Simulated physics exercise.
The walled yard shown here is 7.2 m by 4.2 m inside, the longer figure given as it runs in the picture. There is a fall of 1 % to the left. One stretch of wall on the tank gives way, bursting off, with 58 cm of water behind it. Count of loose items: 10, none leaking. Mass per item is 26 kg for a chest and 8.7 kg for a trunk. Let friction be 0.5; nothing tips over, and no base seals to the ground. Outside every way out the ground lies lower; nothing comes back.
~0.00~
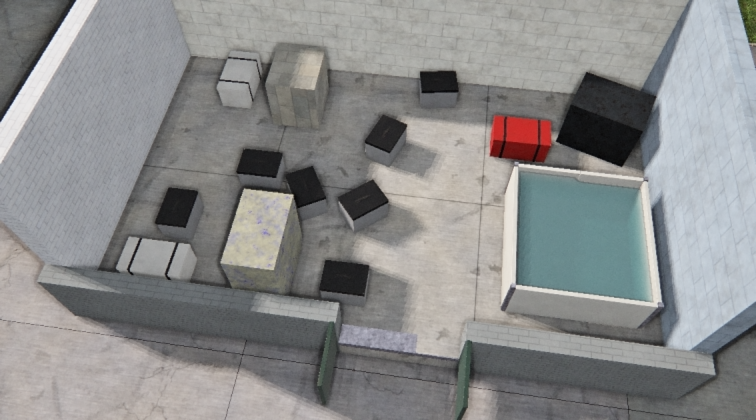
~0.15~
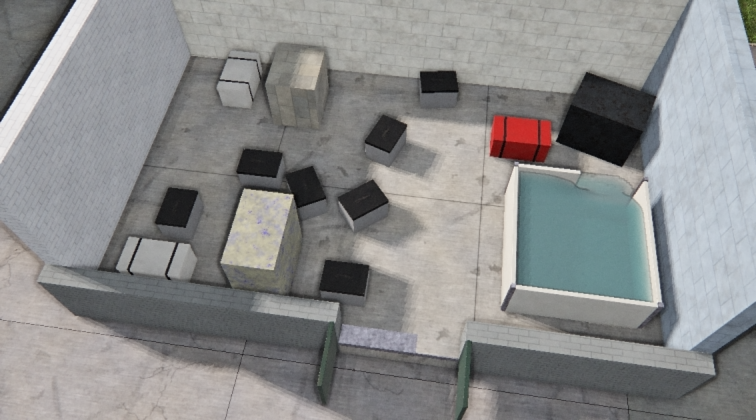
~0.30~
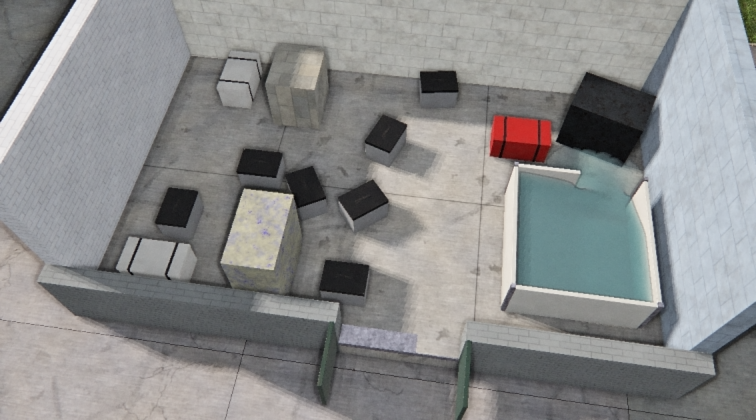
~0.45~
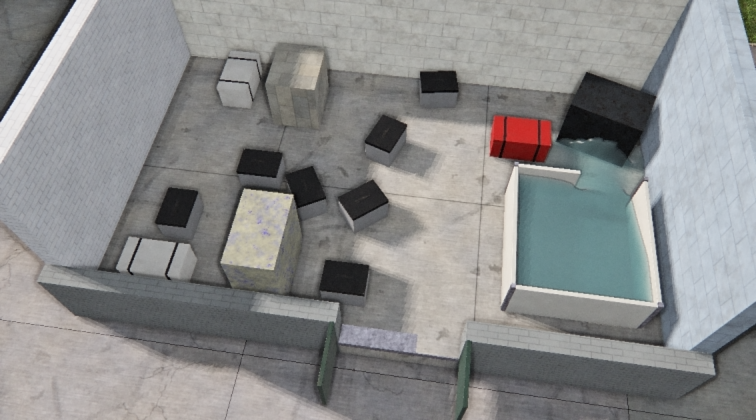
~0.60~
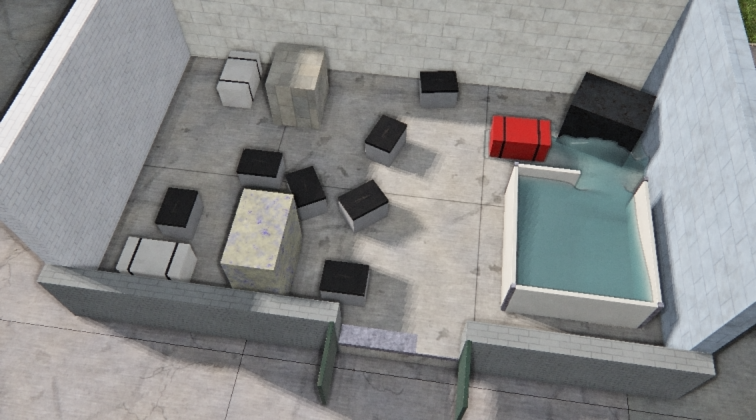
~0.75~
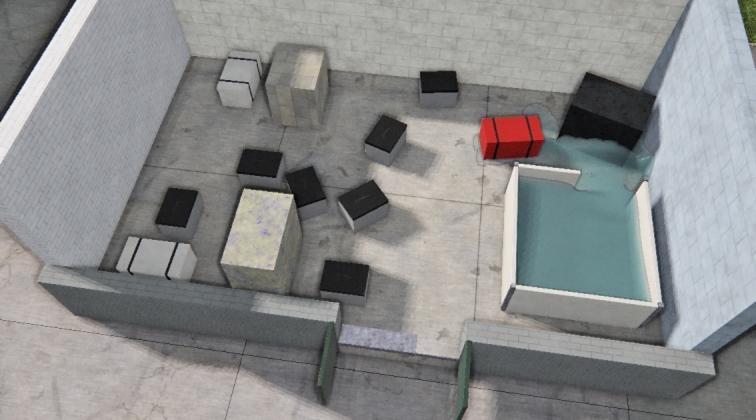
The video shows a walled yard with scattered boxes and a water-filled tank on the right; a section of the tank's back wall gives way, water pours out around a black block, and a red trunk shifts slightly left.
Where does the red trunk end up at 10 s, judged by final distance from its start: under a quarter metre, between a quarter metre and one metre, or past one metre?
Long shift.
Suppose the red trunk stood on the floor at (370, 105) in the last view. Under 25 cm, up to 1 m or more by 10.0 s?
Outcome: It is shifted a bit.
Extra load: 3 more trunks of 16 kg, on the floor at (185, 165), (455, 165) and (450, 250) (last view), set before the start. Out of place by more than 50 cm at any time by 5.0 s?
Answers, first to last: Not exceeding, exceeding, not exceeding.
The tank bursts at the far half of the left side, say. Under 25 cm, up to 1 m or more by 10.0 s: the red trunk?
The red trunk simply stays where it is.
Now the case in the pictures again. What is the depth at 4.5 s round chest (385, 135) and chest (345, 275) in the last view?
Around 8 cm and 5 cm.
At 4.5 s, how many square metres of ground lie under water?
Somewhere around 21 m2, roughly.
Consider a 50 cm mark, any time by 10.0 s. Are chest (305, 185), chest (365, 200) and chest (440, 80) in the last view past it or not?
In sequence - stayed below the line; stayed below the line; crossed the line.
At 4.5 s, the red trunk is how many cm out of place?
Shift: About 300 cm.
After 2.0 s the red trunk is near (413, 111), 1.6 m from its start, afloat; 0 of 10 are out; 1 afloat.
After 4.5 s the red trunk is near (339, 82), 2.8 m from its start, afloat; 0 of 10 are out; 1 afloat.
After 7.0 s the red trunk is near (339, 82), 2.8 m from its start, afloat; 0 of 10 are out; 2 afloat.
After 10.0 s the red trunk is near (339, 83), 2.8 m from its start, afloat; 0 of 10 are out; 3 afloat.
